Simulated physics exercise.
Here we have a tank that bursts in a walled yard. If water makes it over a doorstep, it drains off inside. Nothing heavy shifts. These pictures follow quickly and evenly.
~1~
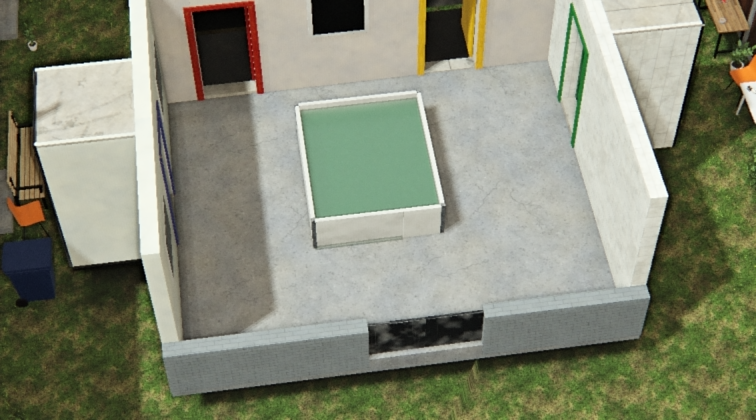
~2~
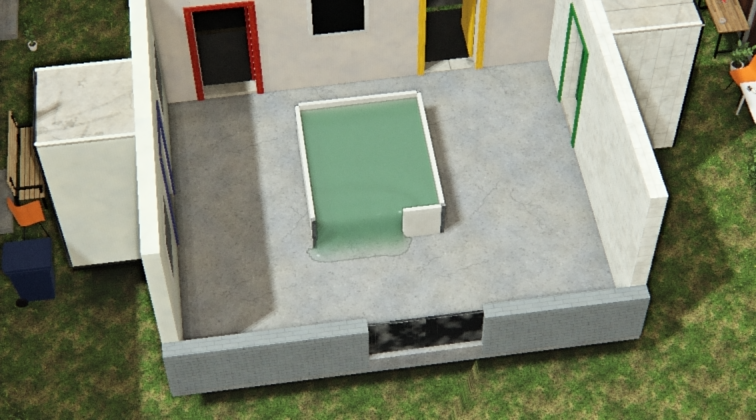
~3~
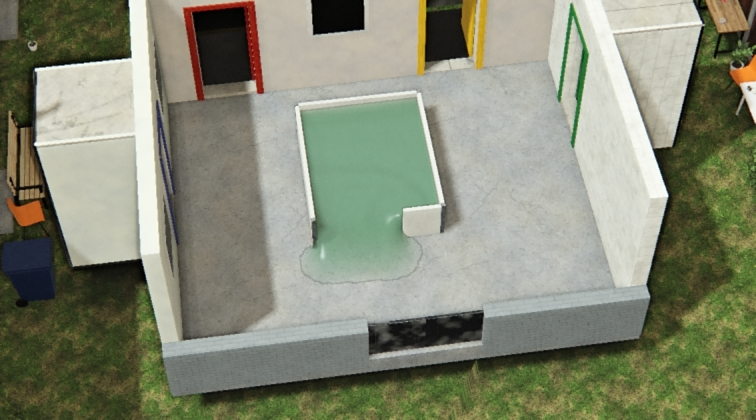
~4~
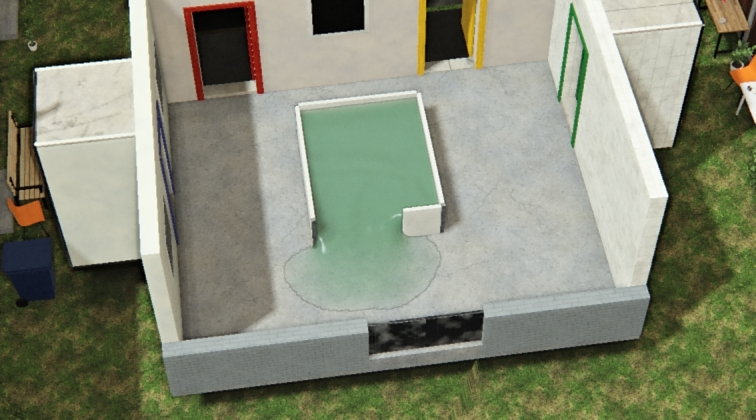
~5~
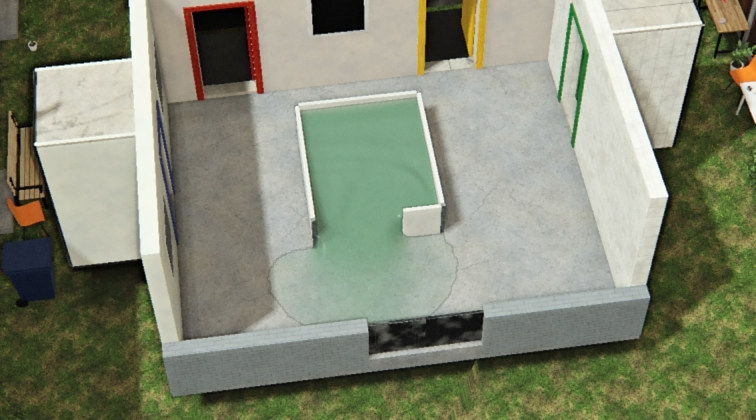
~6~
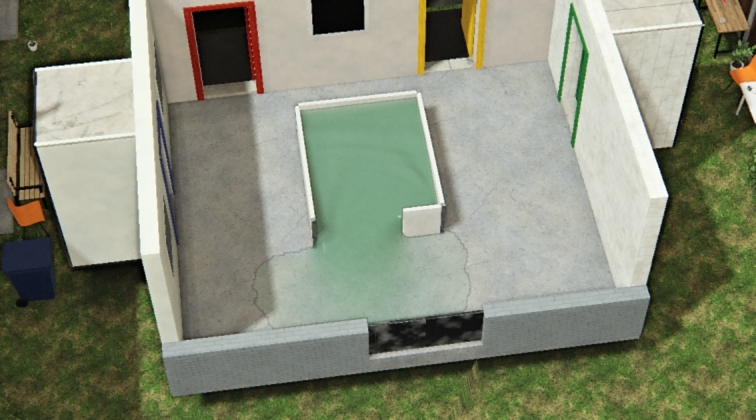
A white-walled tank of green water bursts at its front, and water spreads across the grey floor.
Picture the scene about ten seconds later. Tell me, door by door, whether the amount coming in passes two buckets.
At the green door it stays within two buckets; at the blue door it stays within two buckets; at the red door it passes two buckets; at the yellow door it passes two buckets.
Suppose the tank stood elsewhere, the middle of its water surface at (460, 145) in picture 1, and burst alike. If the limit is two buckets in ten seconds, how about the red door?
Red: Overshoots.
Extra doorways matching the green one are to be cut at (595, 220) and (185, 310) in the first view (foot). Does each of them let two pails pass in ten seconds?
Well, the first one doesn't reach it and the next one tops it.
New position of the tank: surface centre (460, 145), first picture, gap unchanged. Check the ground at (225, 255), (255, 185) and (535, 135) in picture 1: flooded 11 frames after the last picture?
In the order asked: Not reached, not reached, not reached.
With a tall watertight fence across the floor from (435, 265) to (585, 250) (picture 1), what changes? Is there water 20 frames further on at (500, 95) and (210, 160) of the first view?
One after the other: Clear, covered.
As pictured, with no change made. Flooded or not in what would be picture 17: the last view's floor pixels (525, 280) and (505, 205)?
Soaked, not wet.
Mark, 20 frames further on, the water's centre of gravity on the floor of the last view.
Near (352, 251).
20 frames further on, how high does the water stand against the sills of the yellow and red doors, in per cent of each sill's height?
The first comes to about 0 percent, the second to about 0 percent.
A moment on, water covers 20 % of the floor; the green door not reached, the blue door not reached, the red door not reached, the yellow door not reached.
Next, water covers 30 % of the floor; the green door not reached, the blue door not reached, the red door not reached, the yellow door not reached.
Then, water covers 60 % of the floor; the green door not reached, the blue door wet at the sill, nothing in, the red door not reached, the yellow door not reached.
Later, water covers 95 % of the floor; the green door wet at the sill, nothing in, the blue door wet at the sill, nothing in, the red door over two buckets in, the yellow door under two buckets in.
In the end, water covers 100 % of the floor; the green door wet at the sill, nothing in, the blue door wet at the sill, nothing in, the red door far over two buckets in, the yellow door far over two buckets in.
